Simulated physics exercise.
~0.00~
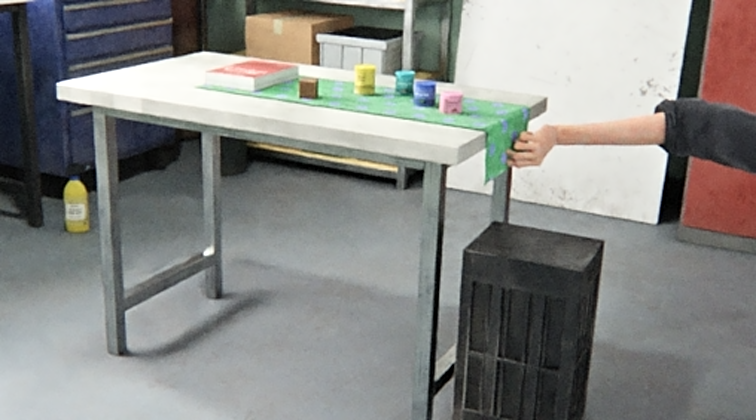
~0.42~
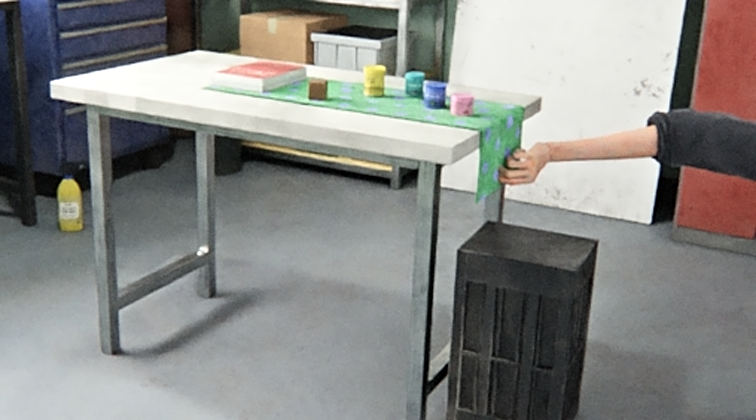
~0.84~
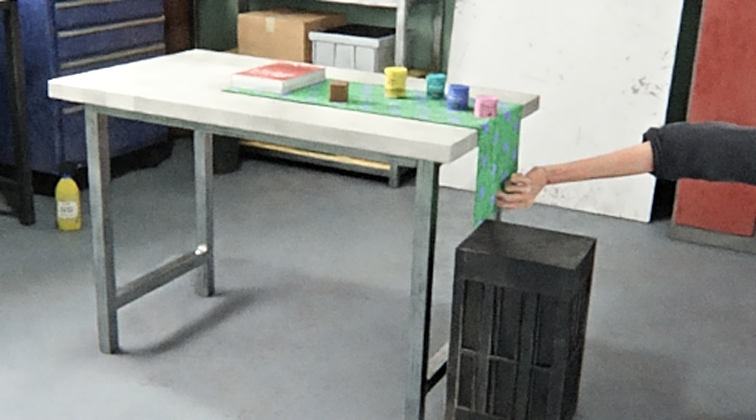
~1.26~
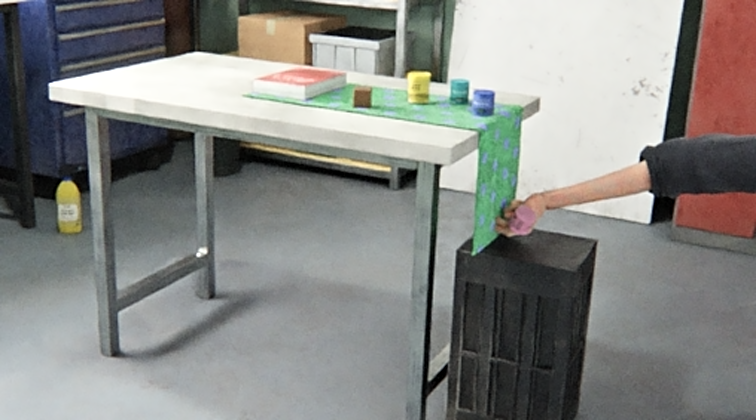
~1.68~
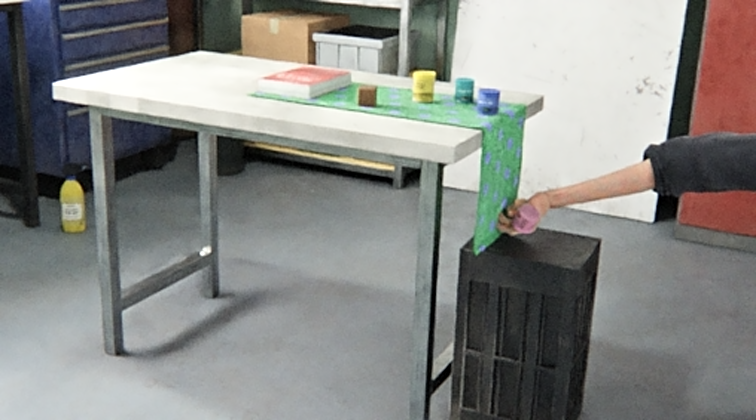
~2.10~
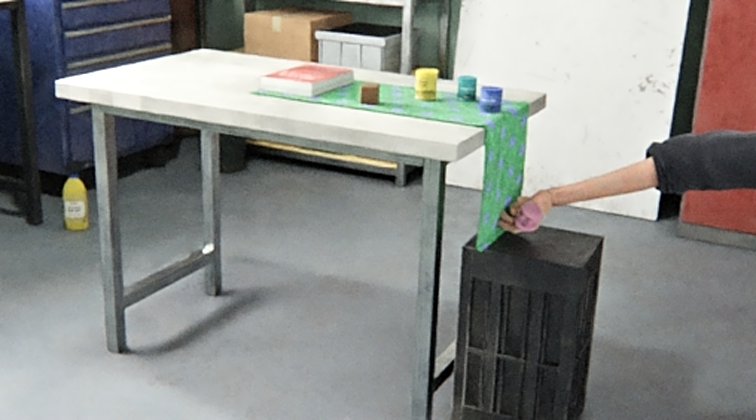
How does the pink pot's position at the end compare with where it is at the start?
At the start the pink pot stands on the green tablecloth near the right end of the workbench. By the end it is off the bench and lower down, beside the hand just above the black crate.
